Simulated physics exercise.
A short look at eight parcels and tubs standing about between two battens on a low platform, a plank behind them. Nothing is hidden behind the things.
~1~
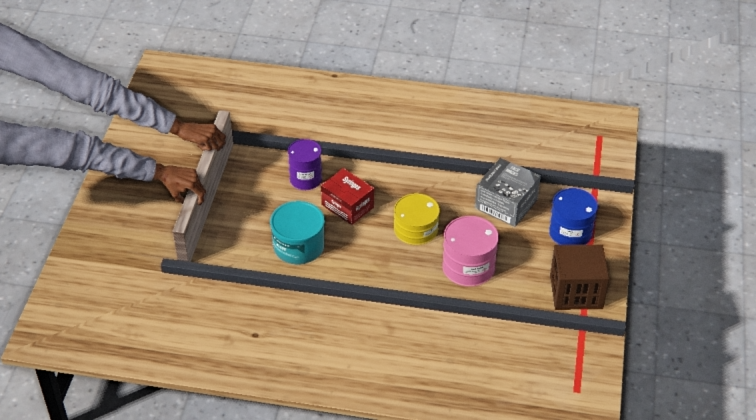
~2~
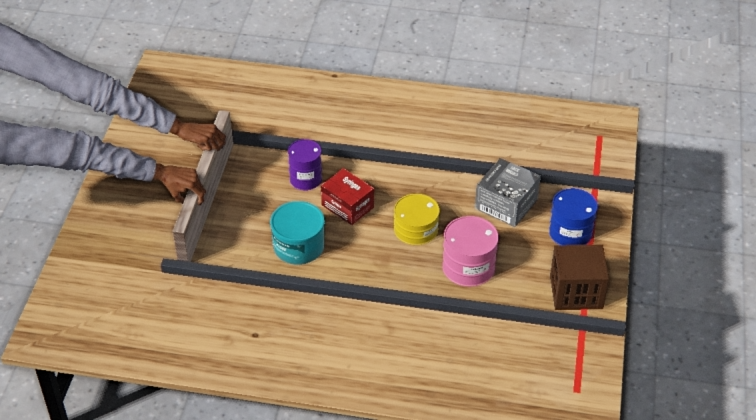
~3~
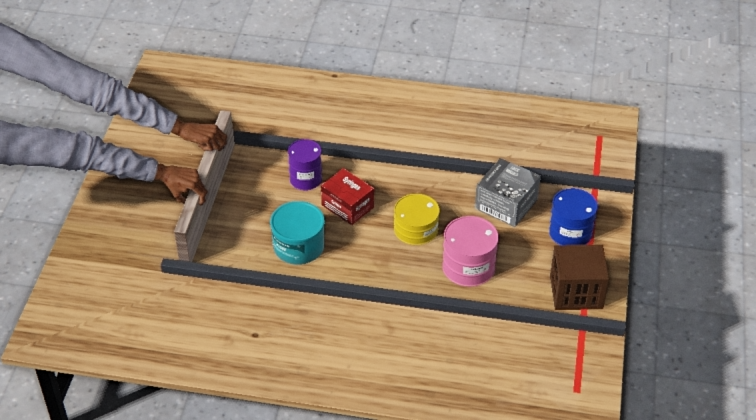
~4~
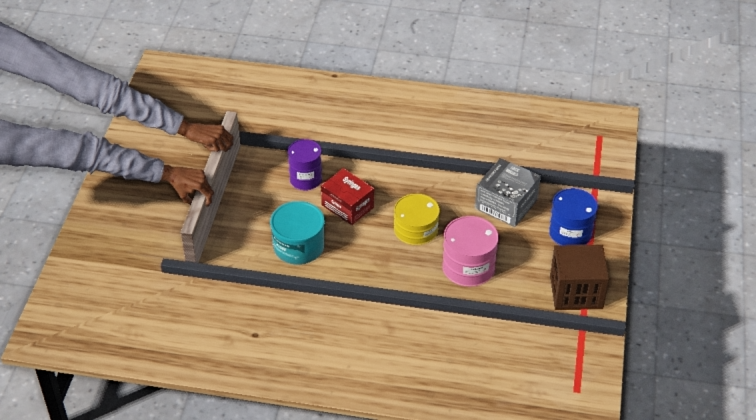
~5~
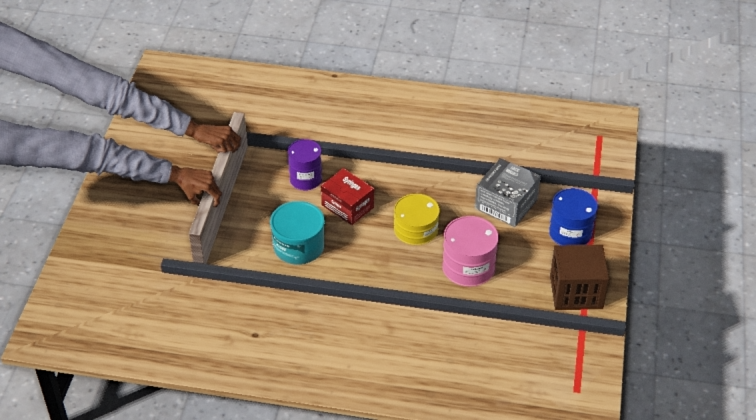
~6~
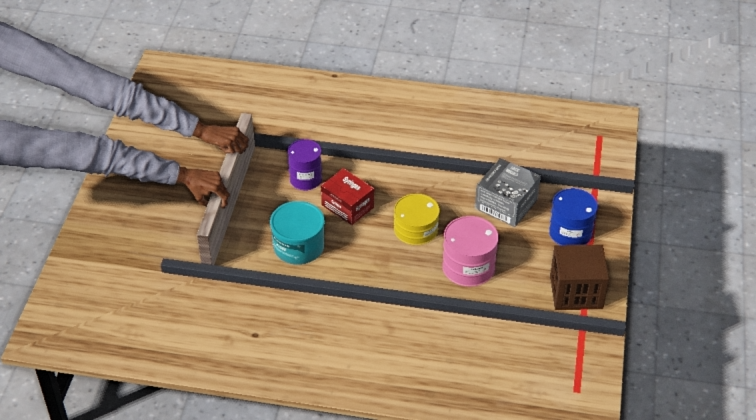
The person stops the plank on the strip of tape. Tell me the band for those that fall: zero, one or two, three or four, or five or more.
The number that fall off is five or more.
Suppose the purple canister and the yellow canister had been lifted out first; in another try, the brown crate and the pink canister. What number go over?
4 in the first case, 3 in the second.
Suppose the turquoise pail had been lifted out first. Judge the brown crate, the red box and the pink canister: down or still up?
The brown crate is lost; the red box remains up; the pink canister does not fall.
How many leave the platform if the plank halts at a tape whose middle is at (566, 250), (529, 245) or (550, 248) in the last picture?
It would be 3, 1 and 2.
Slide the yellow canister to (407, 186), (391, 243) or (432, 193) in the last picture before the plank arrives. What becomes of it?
The yellow canister comes down; is lost; falls.
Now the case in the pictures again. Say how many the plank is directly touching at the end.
It touches 3.
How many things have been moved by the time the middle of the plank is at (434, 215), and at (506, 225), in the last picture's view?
5 and 8.
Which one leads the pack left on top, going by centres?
It is the turquoise pail.
Early on, none off yet; brown crate at rest near (579, 277); blue canister at rest near (573, 218); grey box at rest near (508, 192).
Finally, the number that fall off is five or more; lost, yellow canister, pink canister, grey box, blue canister and brown crate.
